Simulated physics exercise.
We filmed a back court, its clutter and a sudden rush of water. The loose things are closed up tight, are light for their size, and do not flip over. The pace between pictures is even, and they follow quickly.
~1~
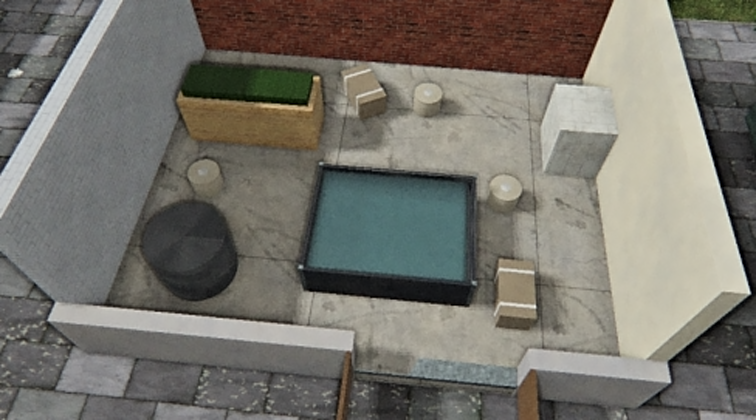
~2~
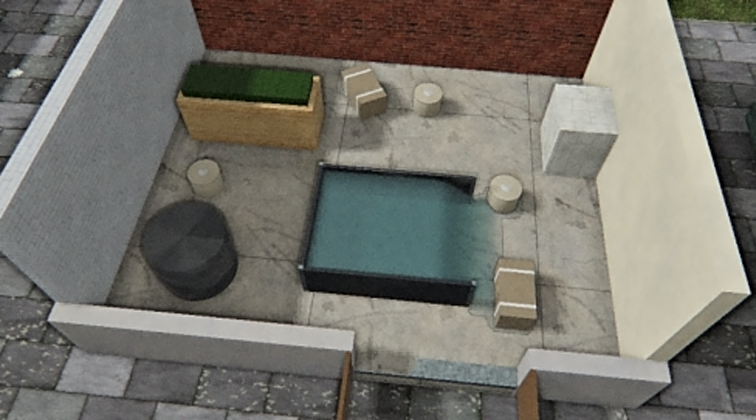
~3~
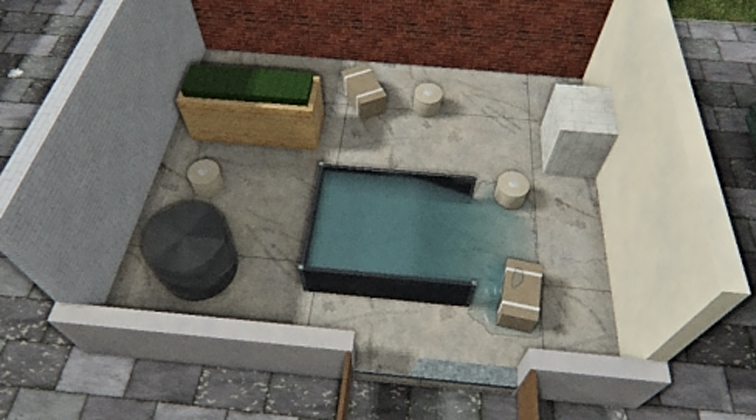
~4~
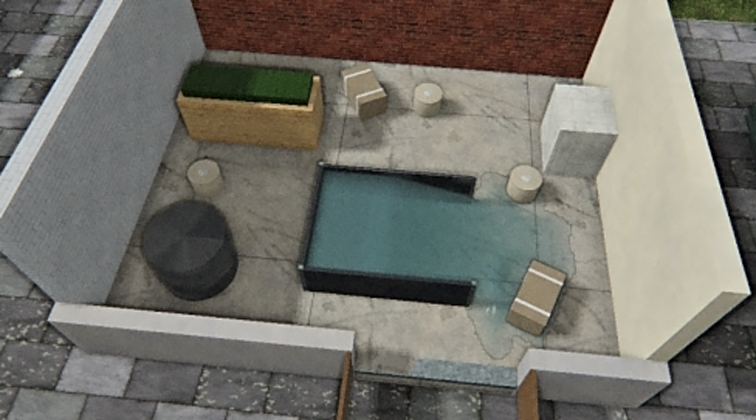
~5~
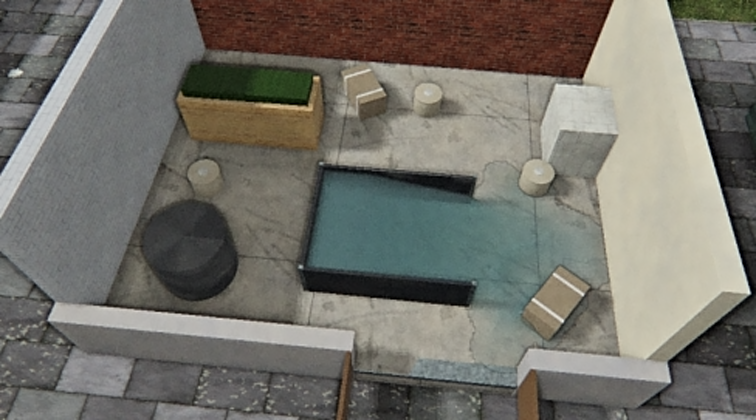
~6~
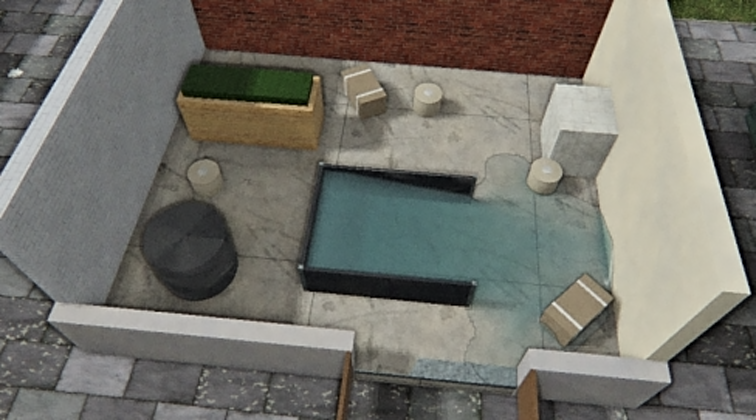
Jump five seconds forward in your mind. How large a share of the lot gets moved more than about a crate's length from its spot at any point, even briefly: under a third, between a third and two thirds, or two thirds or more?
The portion knocked well out of place is a third to two thirds.
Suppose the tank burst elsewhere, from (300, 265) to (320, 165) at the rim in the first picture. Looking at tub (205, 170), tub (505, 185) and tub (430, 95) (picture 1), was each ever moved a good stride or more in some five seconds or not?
The first: Got that far; the second: Never got that far; the third: Never got that far.
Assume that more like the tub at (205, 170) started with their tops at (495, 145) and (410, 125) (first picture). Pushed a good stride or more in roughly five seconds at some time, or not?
Displaced, displaced.
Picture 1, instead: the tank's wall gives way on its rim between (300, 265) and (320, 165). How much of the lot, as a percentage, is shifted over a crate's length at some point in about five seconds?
Roughly 20 %.
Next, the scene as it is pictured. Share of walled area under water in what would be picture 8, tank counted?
I'd say around 25 in a hundred.
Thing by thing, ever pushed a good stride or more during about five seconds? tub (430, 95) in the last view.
Short answer: At least that much.
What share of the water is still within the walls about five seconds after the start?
92 in a hundred.
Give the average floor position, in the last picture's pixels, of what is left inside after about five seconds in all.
Around (321, 161).
A moment on, 2 of 5 are well off their spots; 1 afloat.
Next, 2 of 5 are well off their spots; 2 afloat.
Later, 2 of 5 are well off their spots; 2 afloat.
In the end, 3 of 5 are well off their spots, and 3 have been at some point; 1 afloat.
